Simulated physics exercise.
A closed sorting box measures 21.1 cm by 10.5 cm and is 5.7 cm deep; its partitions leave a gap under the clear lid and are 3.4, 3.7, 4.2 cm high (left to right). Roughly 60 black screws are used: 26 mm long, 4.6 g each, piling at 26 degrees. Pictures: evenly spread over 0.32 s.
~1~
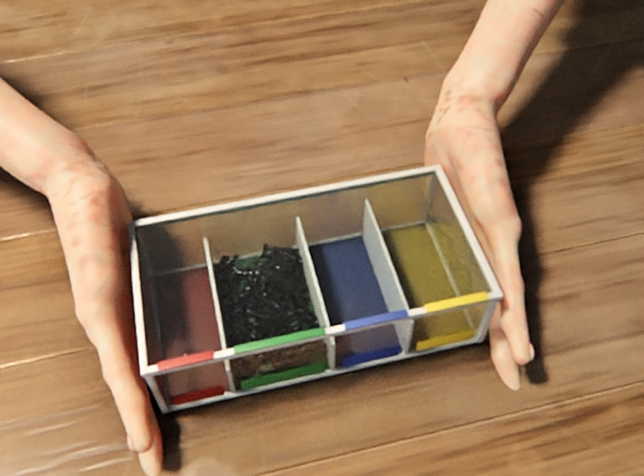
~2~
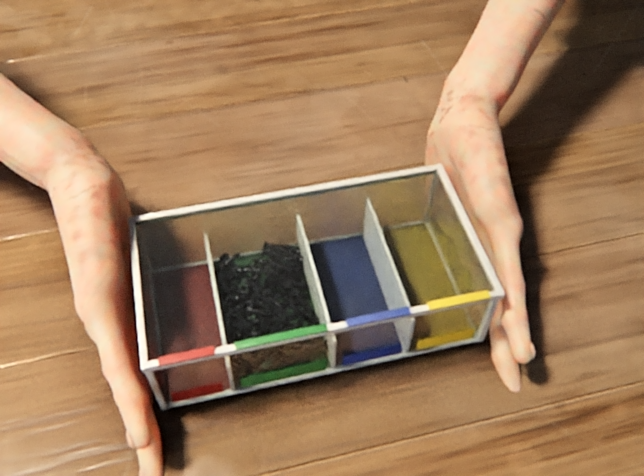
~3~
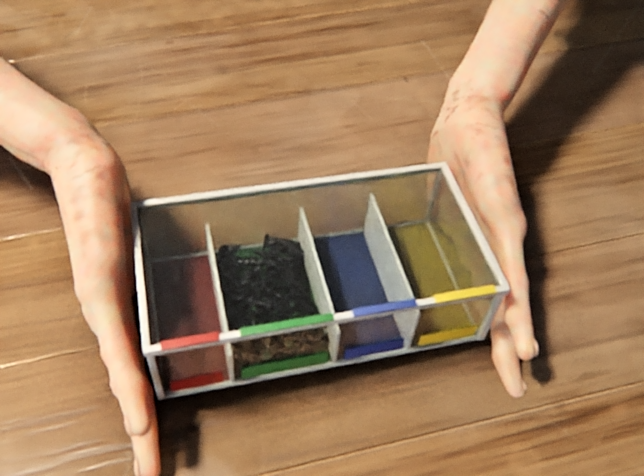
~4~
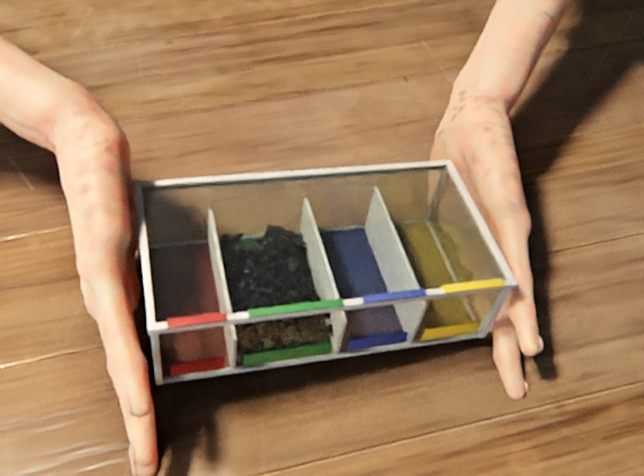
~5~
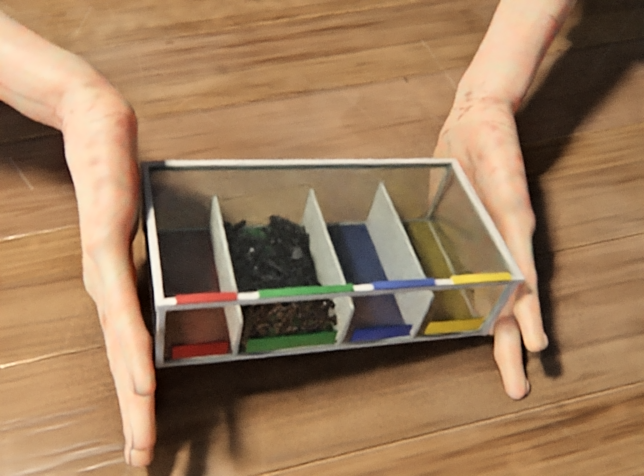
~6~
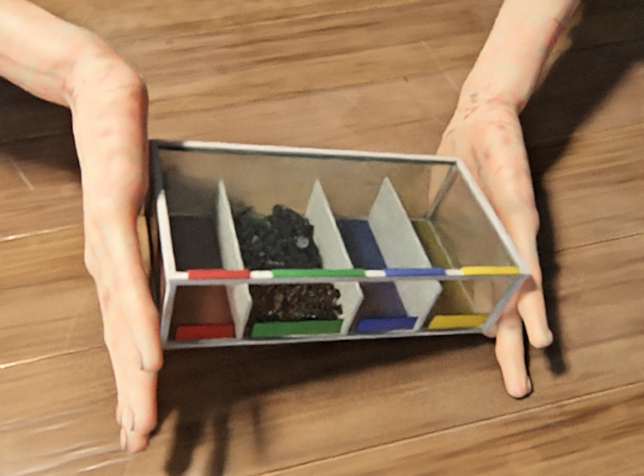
Two hands tilt a clear-lidded box with dark bits piled in its green section.
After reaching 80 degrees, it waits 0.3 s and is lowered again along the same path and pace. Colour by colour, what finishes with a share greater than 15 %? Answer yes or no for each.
Red compartment: No, blue compartment: No, green compartment: Yes, yellow compartment: No.
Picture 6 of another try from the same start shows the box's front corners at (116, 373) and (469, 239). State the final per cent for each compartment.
Final shares, in per cent - red: 10, blue: 0, green: 90, yellow: 0.
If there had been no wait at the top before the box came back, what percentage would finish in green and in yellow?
You'd end up with green at 90 per cent and yellow at 5 per cent.
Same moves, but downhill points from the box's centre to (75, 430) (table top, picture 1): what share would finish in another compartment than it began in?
Near 5 percent, give or take.
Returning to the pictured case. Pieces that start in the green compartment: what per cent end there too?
That comes out at about 90 percent.
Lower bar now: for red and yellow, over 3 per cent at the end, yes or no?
Red: False; yellow: True.
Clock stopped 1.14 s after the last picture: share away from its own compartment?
Around 10 in a hundred.
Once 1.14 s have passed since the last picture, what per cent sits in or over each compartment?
Red 0, blue 10, green 90, yellow 0.
Then, 1.14 s after the last picture, tilt 80 degrees; blue 10 %, green 90 %.
Then, 1.91 s after the last picture, tilt 39 degrees; blue 5 %, green 85 %, yellow 10 %.
Then, 2.69 s after the last picture, tilt 0 degrees; blue 5 %, green 85 %, yellow 10 %.
In the end, red 0 %, blue 5 %, green 85 %, yellow 10 %.
